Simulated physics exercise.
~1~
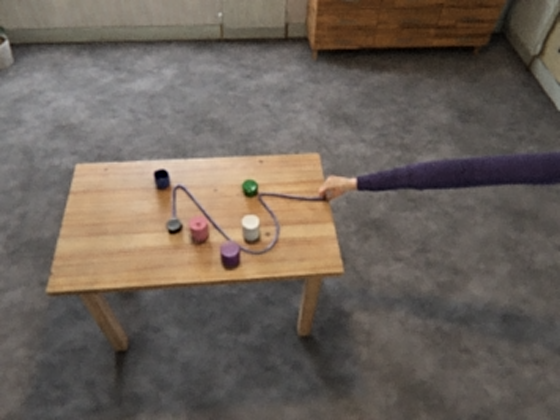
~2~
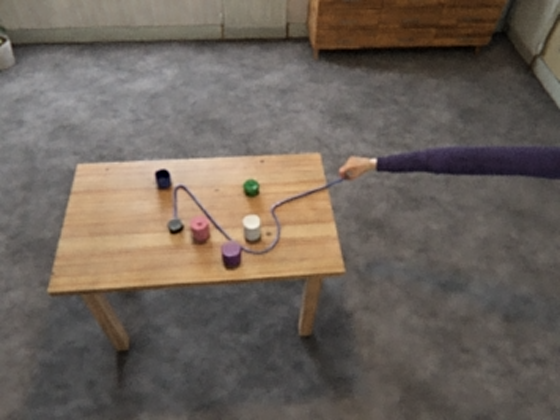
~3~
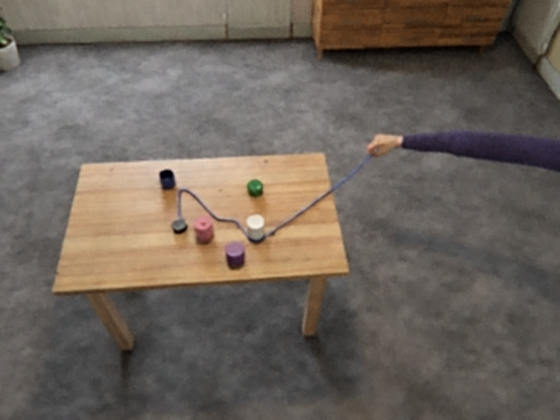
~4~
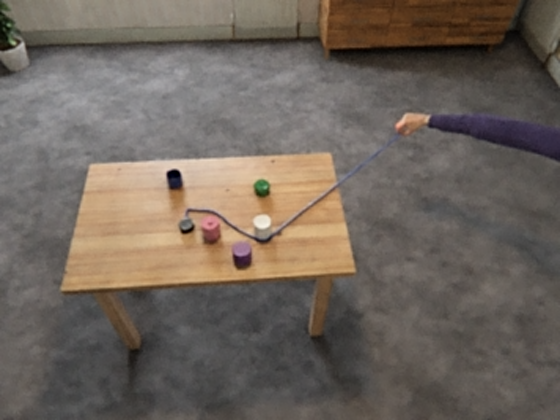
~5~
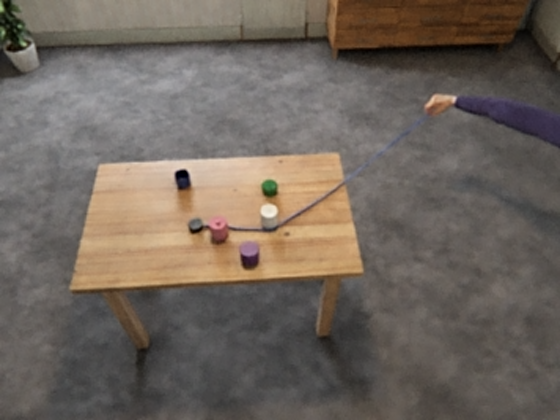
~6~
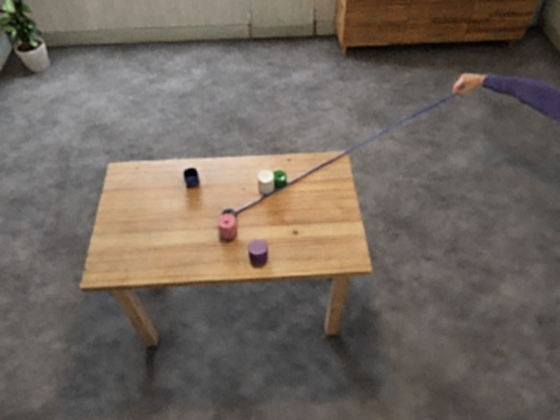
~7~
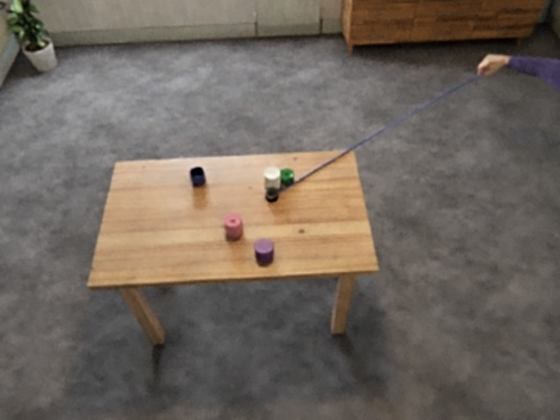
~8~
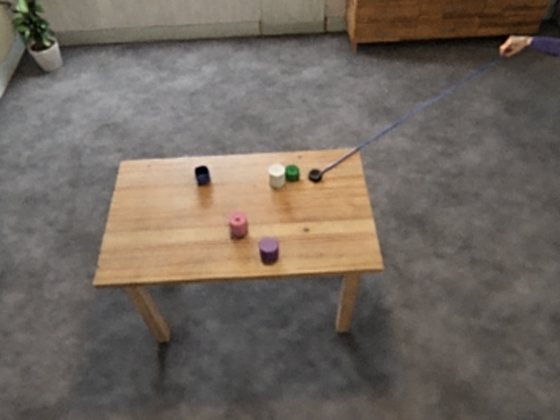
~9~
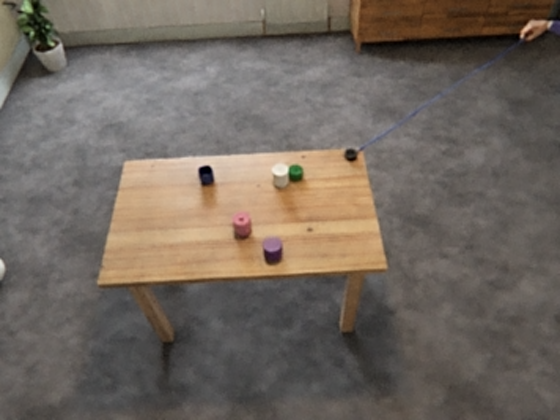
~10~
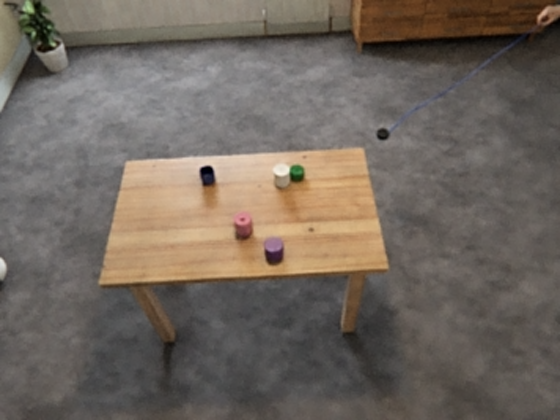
On a wooden table, a hand pulling a blue lead rightward, sweeping the white tub against the green pot, black puck leaving the edge.
